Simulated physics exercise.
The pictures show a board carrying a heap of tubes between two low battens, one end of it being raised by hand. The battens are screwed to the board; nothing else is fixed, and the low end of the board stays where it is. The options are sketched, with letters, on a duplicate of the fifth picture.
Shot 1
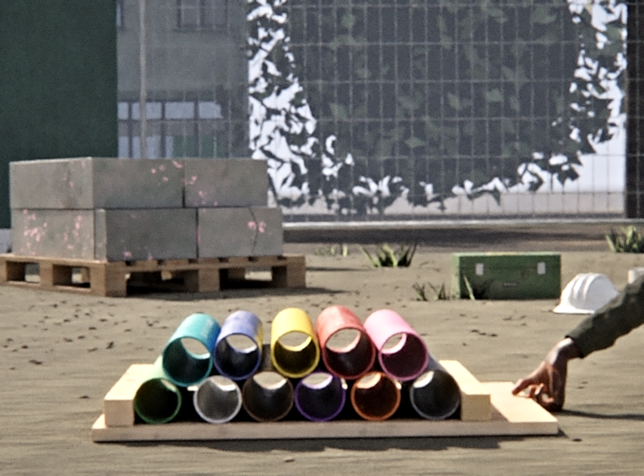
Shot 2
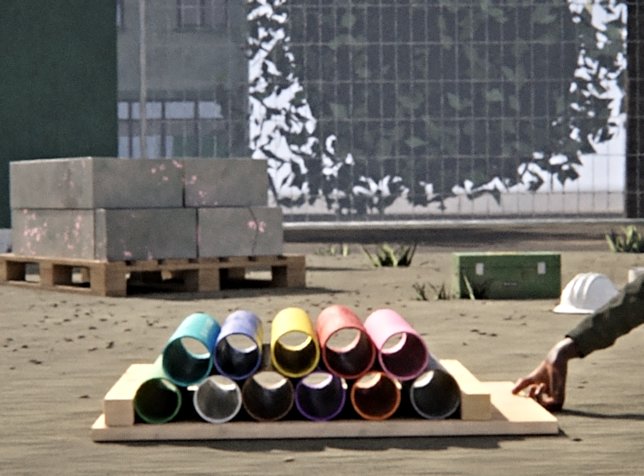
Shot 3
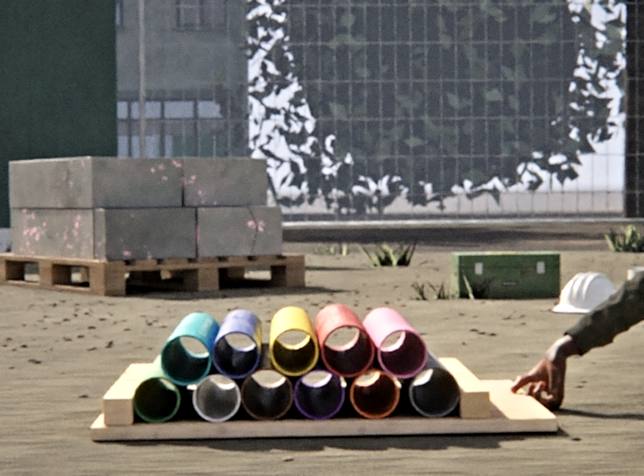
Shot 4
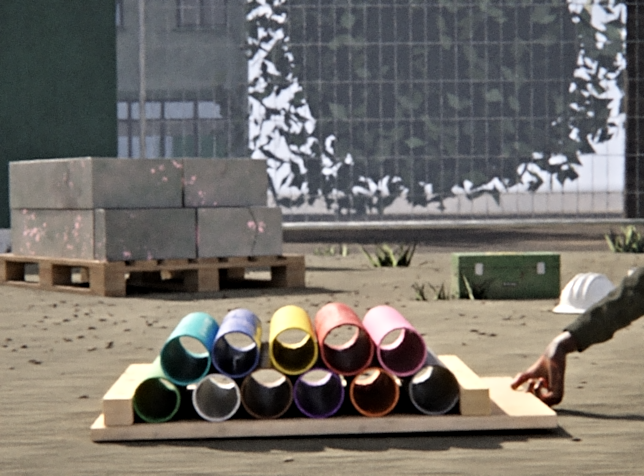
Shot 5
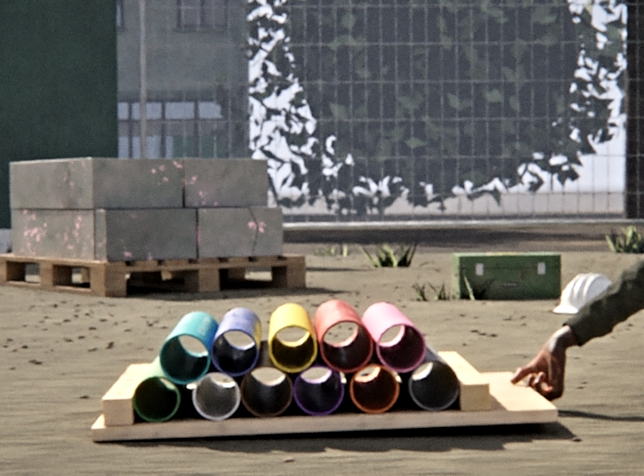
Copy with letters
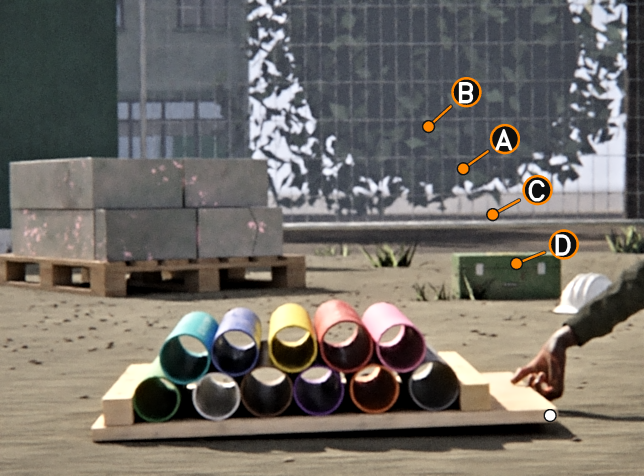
On bare, sandy ground, a hand slightly raises the right end of a board of stacked colourful tubes.
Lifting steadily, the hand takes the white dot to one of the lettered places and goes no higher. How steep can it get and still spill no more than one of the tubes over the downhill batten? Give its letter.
Lift it to D and no more.
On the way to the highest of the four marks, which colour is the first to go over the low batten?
First is the turquoise one.
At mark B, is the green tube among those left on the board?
Yes, with B.
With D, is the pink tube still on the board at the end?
The pink tube: Yes.
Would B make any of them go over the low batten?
At B: Yes.
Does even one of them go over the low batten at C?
Yes, at C.
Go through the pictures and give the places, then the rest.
Turquoise tube (187, 361); pink tube (404, 355); blue tube (237, 356), in the first picture.
Blue tube (237, 356); yellow tube (296, 353), in the second picture.
Board (320, 395); orange tube (375, 394); grey tube (435, 392); red tube (348, 351), in the third picture.
Board (321, 393); green tube (156, 399); white tube (216, 398), in the fourth picture.
Board (321, 391); green tube (156, 399); white tube (216, 396), in the fifth picture.
On the marked copy, A at (464, 169); B at (428, 127); C at (493, 215); D at (516, 264); the white dot at (550, 415).
Following D. Soon after the start, board at 15°.
Later, board at 21°.
In the end, board at 21°, one over the low batten (turquoise).
As for the rest, A five over the low batten; B five over the low batten; C two over the low batten (turquoise, blue).
